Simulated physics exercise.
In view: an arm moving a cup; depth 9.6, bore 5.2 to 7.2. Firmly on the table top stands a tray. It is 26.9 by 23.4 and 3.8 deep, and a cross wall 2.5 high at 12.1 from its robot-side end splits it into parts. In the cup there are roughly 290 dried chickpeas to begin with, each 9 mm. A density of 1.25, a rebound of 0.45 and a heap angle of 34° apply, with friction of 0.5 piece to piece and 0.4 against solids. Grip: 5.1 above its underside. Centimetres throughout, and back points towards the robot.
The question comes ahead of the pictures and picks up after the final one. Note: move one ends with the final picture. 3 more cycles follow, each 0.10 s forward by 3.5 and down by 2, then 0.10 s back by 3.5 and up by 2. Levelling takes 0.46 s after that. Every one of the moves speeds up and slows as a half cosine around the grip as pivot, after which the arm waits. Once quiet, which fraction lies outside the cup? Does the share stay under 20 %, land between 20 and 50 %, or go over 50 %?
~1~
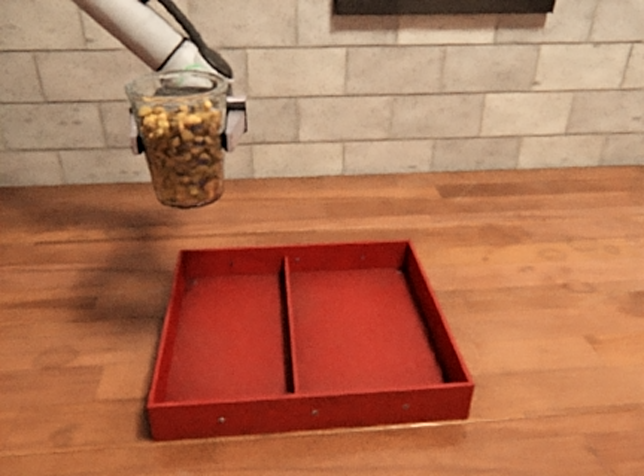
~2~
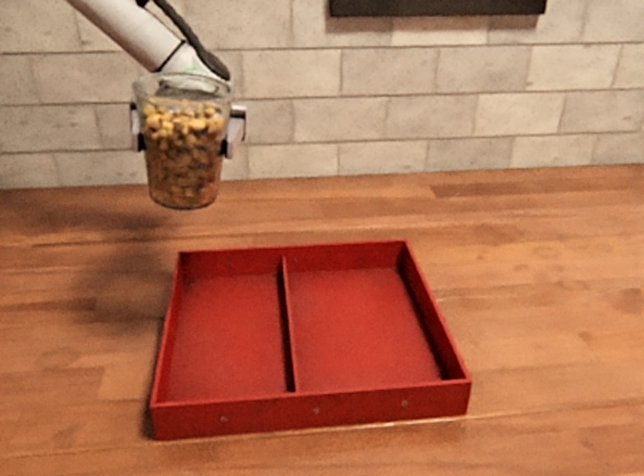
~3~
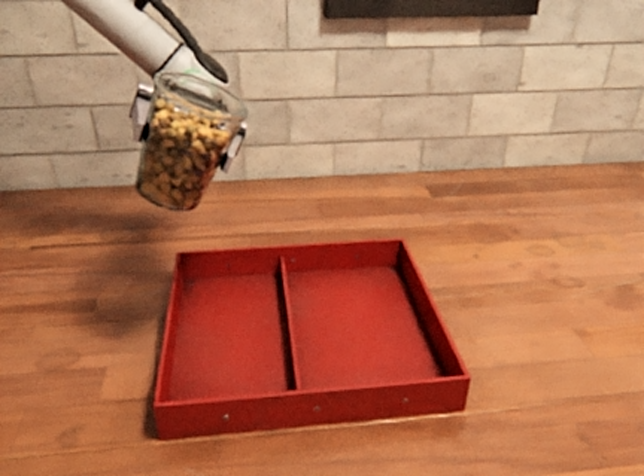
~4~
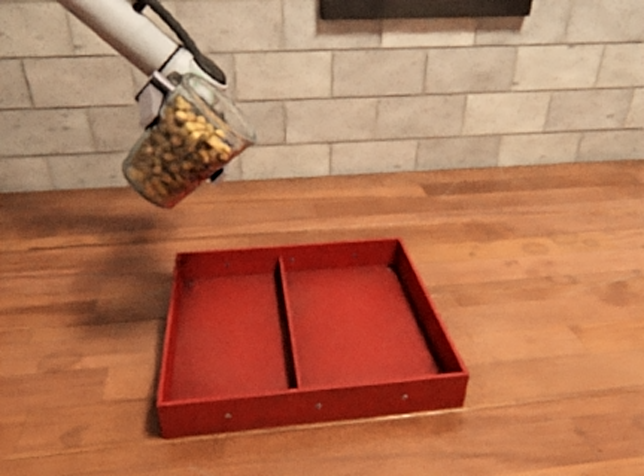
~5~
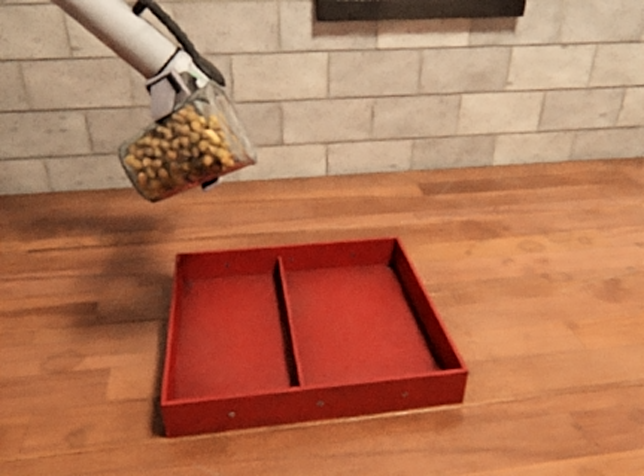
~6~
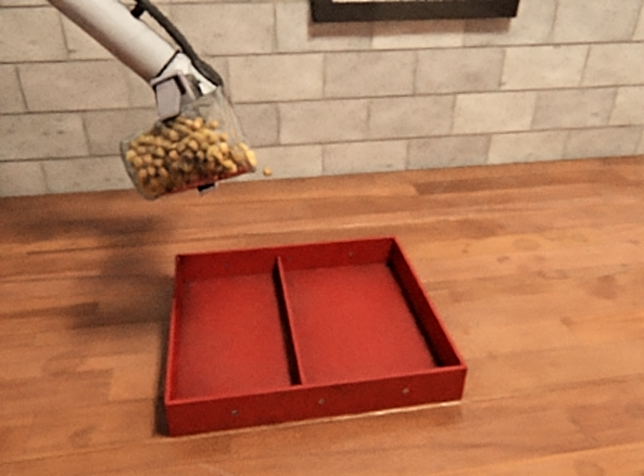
It lands between 20 and 50 %.
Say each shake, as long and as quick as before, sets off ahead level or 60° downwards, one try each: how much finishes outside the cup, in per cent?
I'd say close to 60 percent for the first and close to 15 percent for the second.
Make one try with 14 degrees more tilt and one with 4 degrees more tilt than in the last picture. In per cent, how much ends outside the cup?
It would be around 70 and 40 per cent.
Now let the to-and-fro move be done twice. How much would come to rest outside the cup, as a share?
Roughly 30 in a hundred.
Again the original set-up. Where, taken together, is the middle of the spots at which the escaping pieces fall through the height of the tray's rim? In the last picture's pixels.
I'd say somewhere around (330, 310).
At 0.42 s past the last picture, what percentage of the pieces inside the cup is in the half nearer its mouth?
Mouth half: Close to 45 per cent.
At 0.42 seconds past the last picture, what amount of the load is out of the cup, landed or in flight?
By then near 25 % is out.
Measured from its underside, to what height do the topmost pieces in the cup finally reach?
Roughly 7.5 cm.
Then, 0.42 s later, tilted 70° forward, highest piece 24 above the table; 224 in the cup, 37 in the far-side part, 4 in the robot-side part, 27 in flight or on a rim.
Then, 0.85 s later, tilted 31° forward, highest piece 25 above the table; 186 in the cup, 90 in the far-side part, 14 in the robot-side part, 2 in flight or on a rim.
Then, 1.26 s later, level, highest piece 25 above the table; 186 in the cup, 91 in the far-side part, 15 in the robot-side part.
Then, 2.31 s later, level, highest piece 25 above the table; 186 in the cup, 91 in the far-side part, 15 in the robot-side part.
At rest, 186 in the cup, 91 in the far-side part, 15 in the robot-side part. That is 36 % outside the cup.
